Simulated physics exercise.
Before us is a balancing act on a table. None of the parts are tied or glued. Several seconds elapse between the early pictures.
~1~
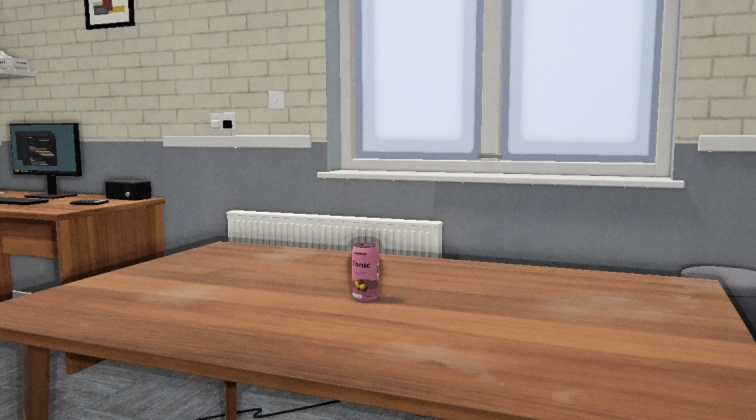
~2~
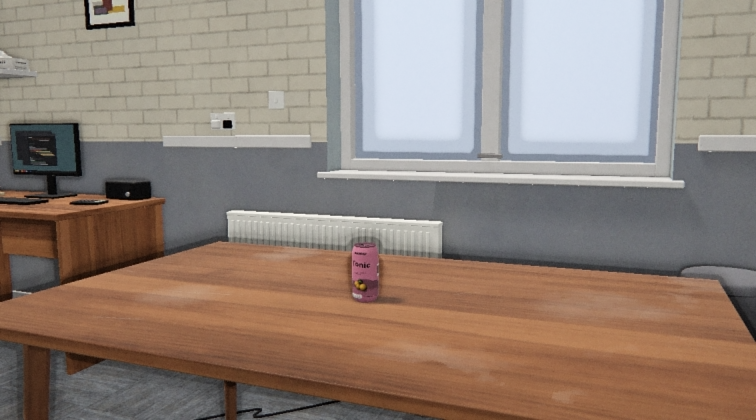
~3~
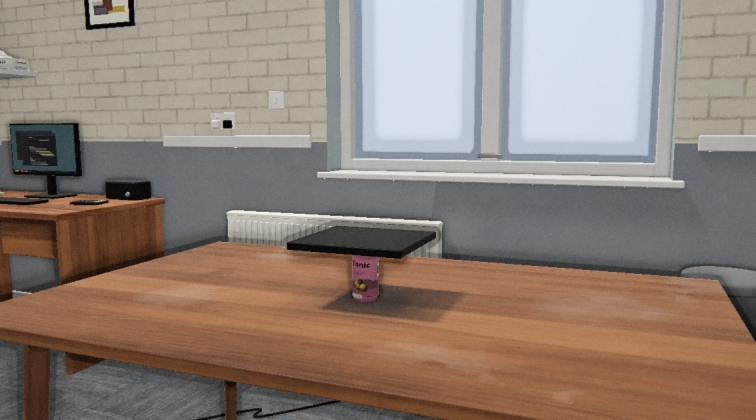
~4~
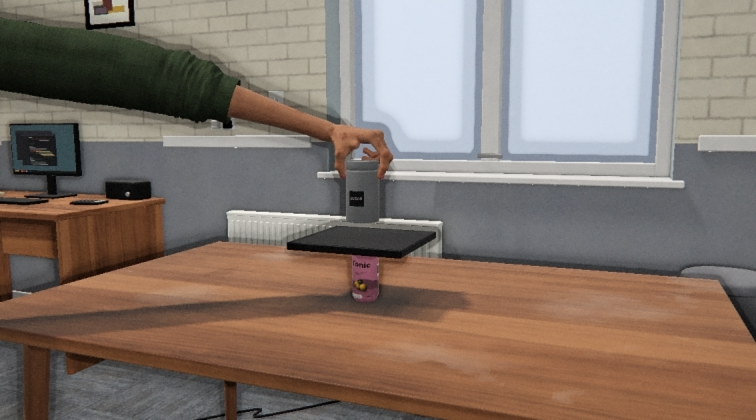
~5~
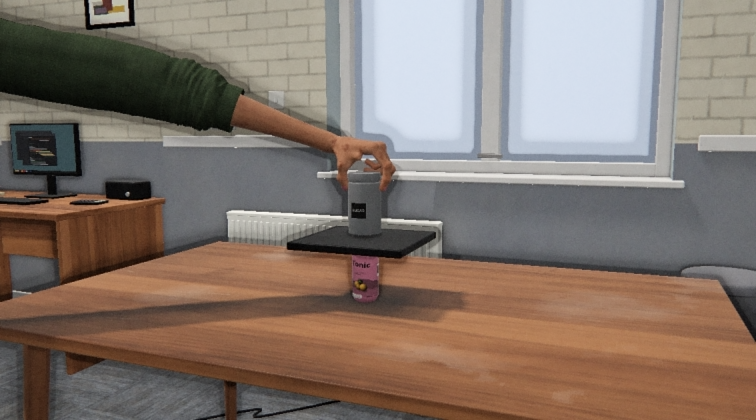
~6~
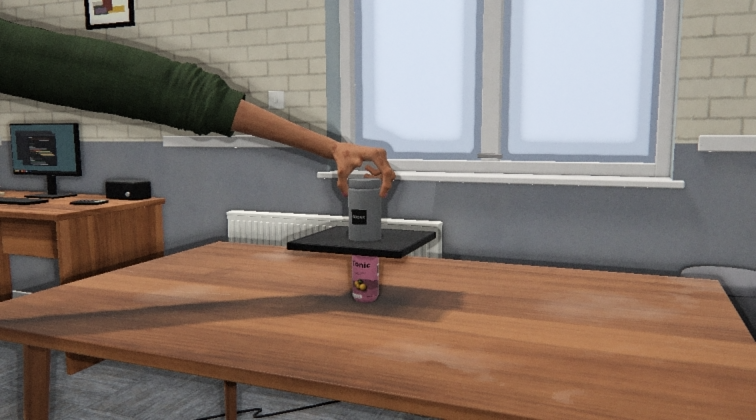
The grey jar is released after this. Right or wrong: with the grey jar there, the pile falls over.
Wrong, the pile stays up.
Then, 0.30 s after the last picture, nothing has stirred.
Then, 0.70 s after the last picture, grey jar resting near (365, 210).
At rest, all 3 in place. Seen from the same camera at the end, grey jar near (365, 210). The stack holds.
